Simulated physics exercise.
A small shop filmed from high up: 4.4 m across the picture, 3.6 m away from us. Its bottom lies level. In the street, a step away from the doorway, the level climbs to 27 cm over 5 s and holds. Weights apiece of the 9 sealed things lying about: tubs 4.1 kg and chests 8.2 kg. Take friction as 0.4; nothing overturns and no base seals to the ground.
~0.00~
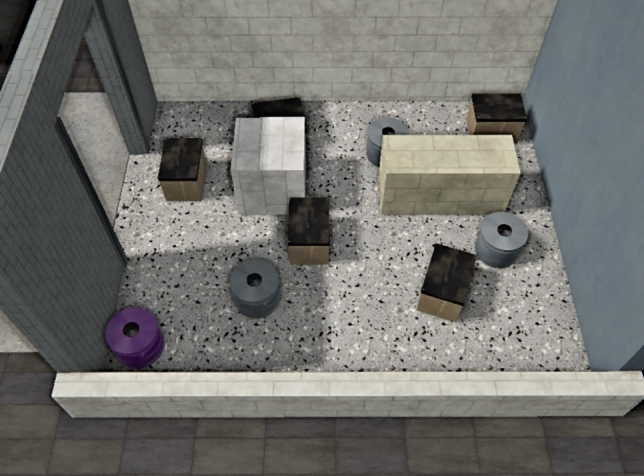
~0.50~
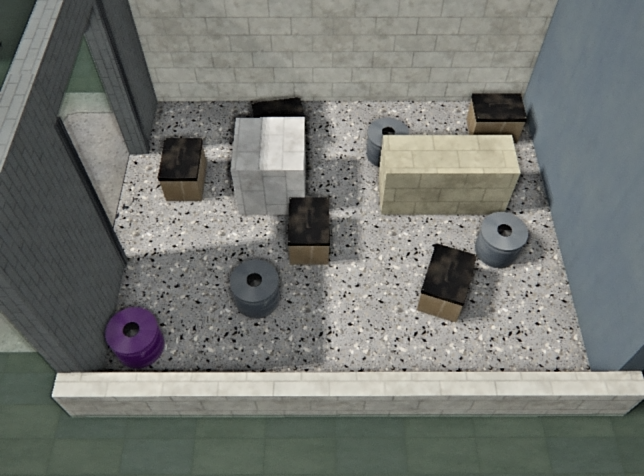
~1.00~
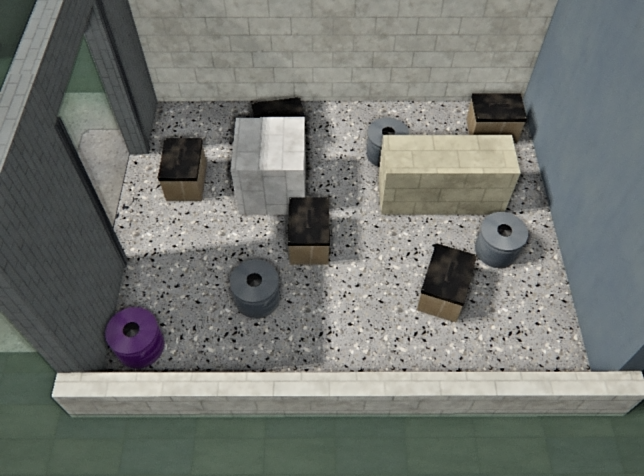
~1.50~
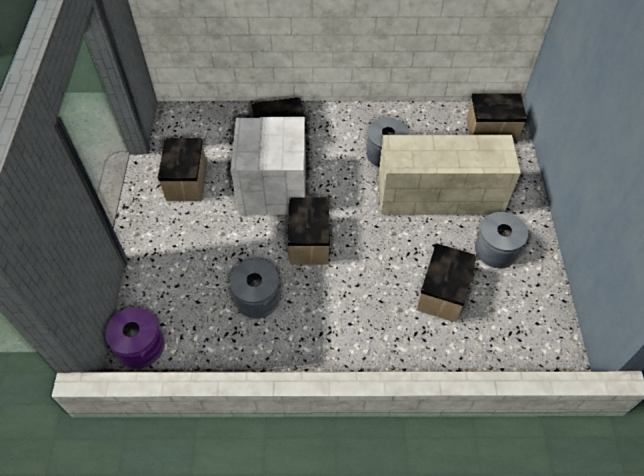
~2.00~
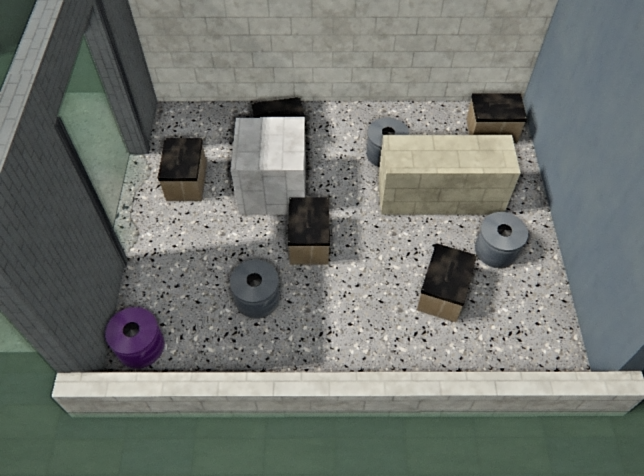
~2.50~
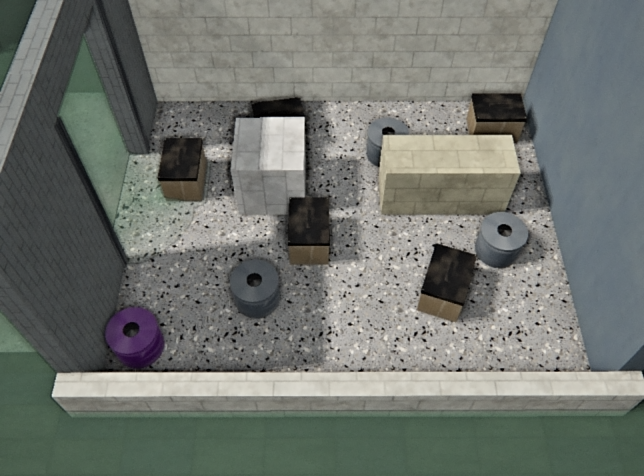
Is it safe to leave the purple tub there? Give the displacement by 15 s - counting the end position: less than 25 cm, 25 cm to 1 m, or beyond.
Purple tub moves a short way.
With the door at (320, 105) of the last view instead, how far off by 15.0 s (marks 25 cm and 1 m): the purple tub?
Then the purple tub gets carried off.
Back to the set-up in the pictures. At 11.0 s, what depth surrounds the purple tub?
About 6 cm.
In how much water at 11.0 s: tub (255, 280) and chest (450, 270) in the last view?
Roughly 18 and 18 cm.
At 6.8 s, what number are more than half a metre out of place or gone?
6 of them.
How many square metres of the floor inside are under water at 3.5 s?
Some 2.5 m2.
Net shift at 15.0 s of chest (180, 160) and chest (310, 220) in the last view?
In that order: 80 cm, 140 cm.
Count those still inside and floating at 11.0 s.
9 of them.
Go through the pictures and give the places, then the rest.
In the first frame, the purple tub at (131, 330), on the bottom; water covers 0.0 m2; 0 of 9 have shifted.
In the second frame, the purple tub at (131, 330), on the bottom; water covers 0.0 m2; 0 of 9 have shifted.
In the third frame, the purple tub at (131, 330), on the bottom; water covers 0.0 m2; 0 of 9 have shifted.
In the fourth frame, the purple tub at (131, 330), on the bottom; 0.0 m2 under water; 0 of 9 have shifted.
In the fifth frame, the purple tub at (131, 330) rests on the ground; water covers 0.0 m2; 0 of 9 have shifted.
In the sixth frame, the purple tub at (131, 330), on the bottom; 0.6 m2 under water; 0 of 9 have shifted.
After 3.5 s the purple tub is near (131, 330), 0.0 m from its start, aground; 0 afloat.
After 6.8 s the purple tub is near (131, 329), 0.0 m from its start, aground; 2 afloat.
After 11.0 s the purple tub is near (170, 340), 0.4 m from its start, afloat; 9 afloat.
After 15.0 s the purple tub is near (190, 295), 0.6 m from its start, afloat; 9 afloat.
